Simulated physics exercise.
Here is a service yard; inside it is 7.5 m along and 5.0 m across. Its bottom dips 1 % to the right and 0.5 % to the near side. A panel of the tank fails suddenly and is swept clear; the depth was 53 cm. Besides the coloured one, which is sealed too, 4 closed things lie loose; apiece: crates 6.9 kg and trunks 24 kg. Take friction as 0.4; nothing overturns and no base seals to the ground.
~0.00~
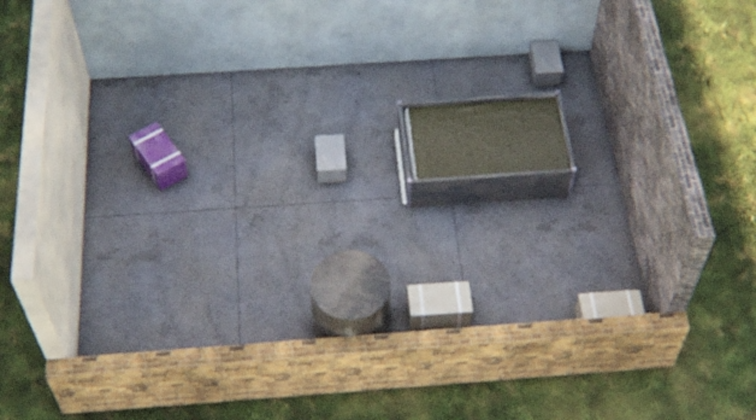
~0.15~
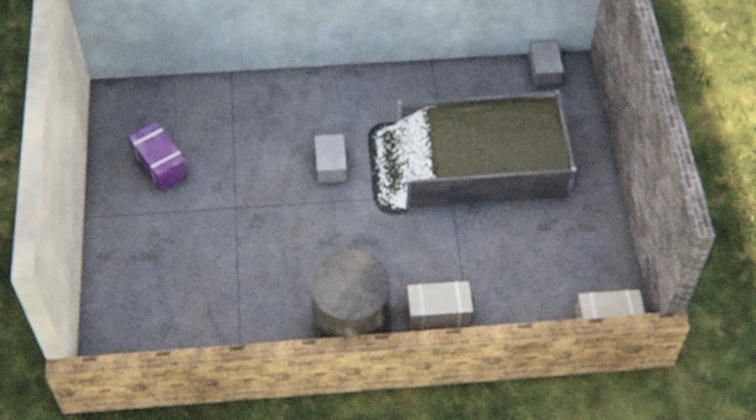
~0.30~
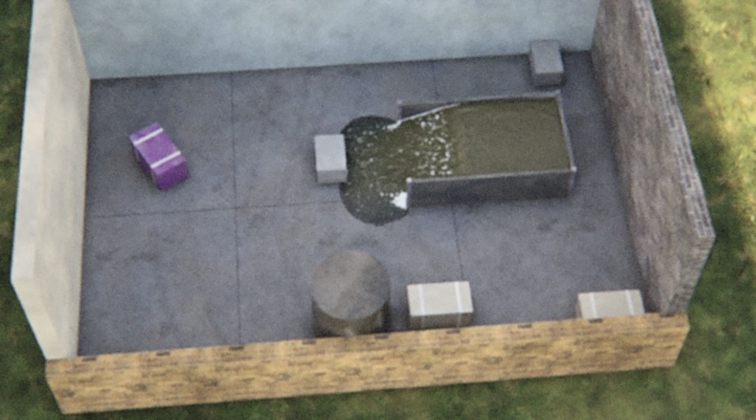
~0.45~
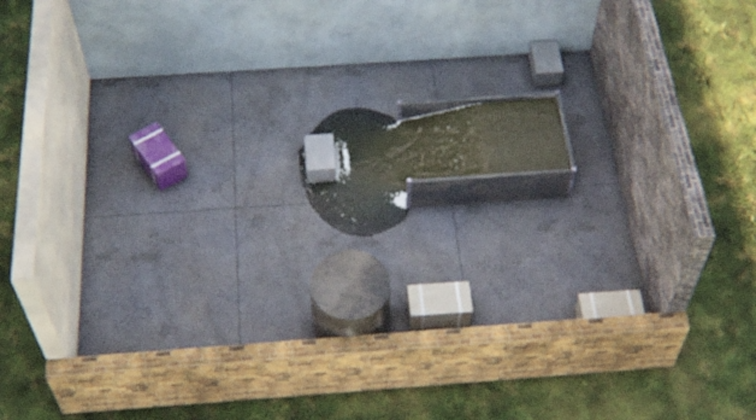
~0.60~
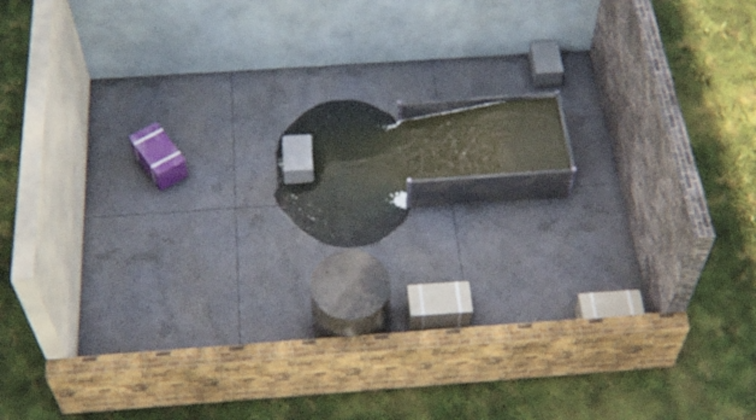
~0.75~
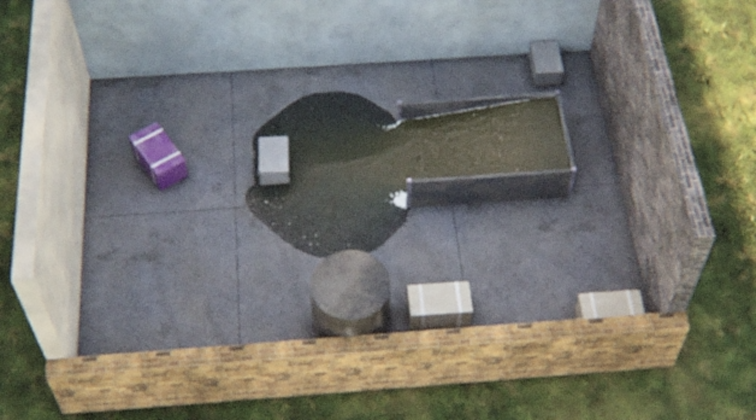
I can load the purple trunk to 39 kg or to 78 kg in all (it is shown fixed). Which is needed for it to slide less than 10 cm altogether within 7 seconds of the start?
I expect that only the larger load is enough.
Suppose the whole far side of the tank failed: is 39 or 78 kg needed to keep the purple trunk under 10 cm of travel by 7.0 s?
In that case the smaller load will do.
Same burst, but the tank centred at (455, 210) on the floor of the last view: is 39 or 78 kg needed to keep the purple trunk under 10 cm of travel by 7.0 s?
Then only the higher weight holds it.
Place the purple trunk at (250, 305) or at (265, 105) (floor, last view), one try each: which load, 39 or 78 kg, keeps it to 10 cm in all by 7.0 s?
In that order: It takes the larger; only the larger holds.
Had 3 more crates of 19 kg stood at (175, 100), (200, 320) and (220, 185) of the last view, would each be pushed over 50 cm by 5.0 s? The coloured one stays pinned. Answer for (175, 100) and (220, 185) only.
In that order: Past it, over.
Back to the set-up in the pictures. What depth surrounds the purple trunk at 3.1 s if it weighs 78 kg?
Roughly 7 cm.
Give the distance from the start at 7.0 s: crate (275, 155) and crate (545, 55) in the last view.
In that order: 250 cm, 0 cm.
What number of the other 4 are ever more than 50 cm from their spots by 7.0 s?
That makes 1.
After 1.4 s the purple trunk would be 2 cm from its start with 39 kg and 1 cm from its start with 78 kg; 1 cm of water round it then.
After 3.1 s the purple trunk would be 54 cm from its start with 39 kg and 1 cm from its start with 78 kg; 7 cm of water round it then.
After 4.9 s the purple trunk would be 88 cm from its start with 39 kg and 1 cm from its start with 78 kg; 8 cm of water round it then.
After 7.0 s the purple trunk would be 145 cm from its start with 39 kg and 1 cm from its start with 78 kg; 5 cm of water round it then.
